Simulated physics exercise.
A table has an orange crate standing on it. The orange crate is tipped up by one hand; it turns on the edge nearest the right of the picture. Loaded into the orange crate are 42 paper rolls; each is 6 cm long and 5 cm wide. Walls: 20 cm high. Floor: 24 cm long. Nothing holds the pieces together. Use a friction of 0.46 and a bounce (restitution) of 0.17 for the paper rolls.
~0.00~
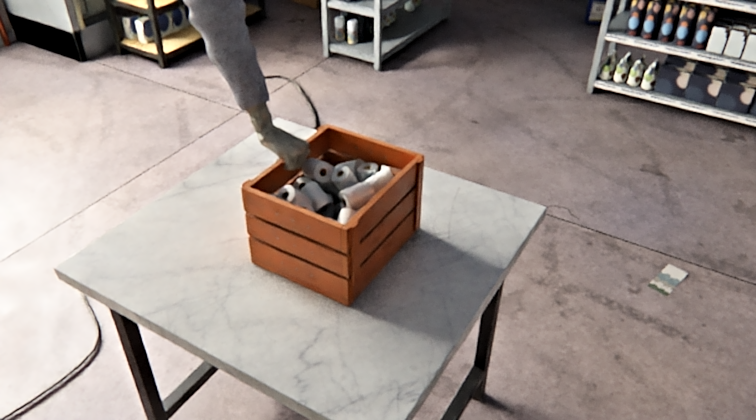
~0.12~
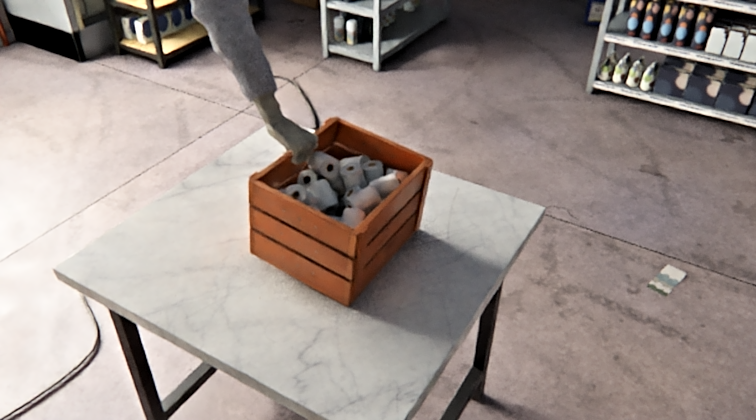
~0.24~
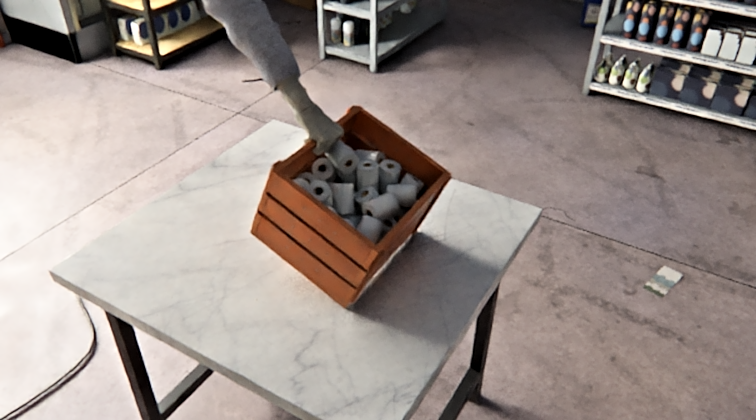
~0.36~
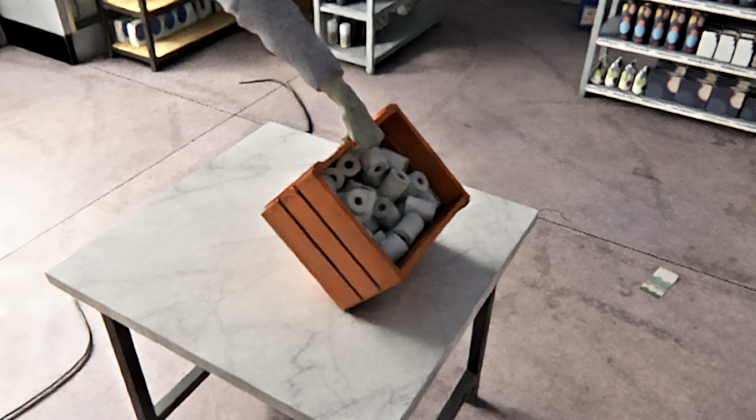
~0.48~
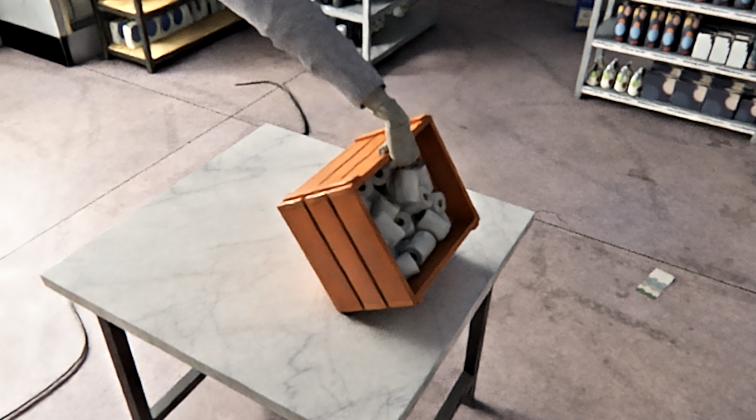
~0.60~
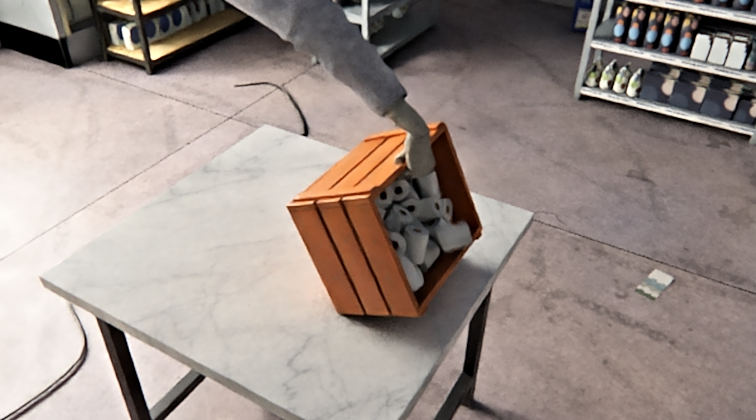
A gloved hand on a grey-sleeved arm reaches in from the top left to an orange slatted crate of pale paper rolls on a marbled, dark-legged table, seen from above in a concrete-floored room. Stocked shelves stand behind, and a dark cable lies at left. The hand tips the crate steeply over towards the right, the rolls shifting inside, while the camera pans slightly.
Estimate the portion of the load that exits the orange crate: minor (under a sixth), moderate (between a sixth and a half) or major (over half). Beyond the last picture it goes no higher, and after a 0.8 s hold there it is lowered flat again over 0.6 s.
The loss from the orange crate is minor.
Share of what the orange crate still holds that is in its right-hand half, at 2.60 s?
Share in that half: About 60 %.
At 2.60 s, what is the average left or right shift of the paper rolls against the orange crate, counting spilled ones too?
I'd put it at close to 4 cm toward the right.
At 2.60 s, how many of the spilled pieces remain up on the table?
Near 0, by my count.
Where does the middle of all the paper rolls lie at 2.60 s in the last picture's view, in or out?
Their middle is at about (336, 224).
After 0.92 s, tilt 64°; the orange crate is down by 2 of 42.
After 1.32 s, tilt 64°; the orange crate is down by 2 of 42.
After 1.88 s, tilt 7°; the orange crate is down by 2 of 42.
When it is over (at 2.60 s), the orange crate is down by 2 of 42. Asked share, 2 of 42, 5 per cent.
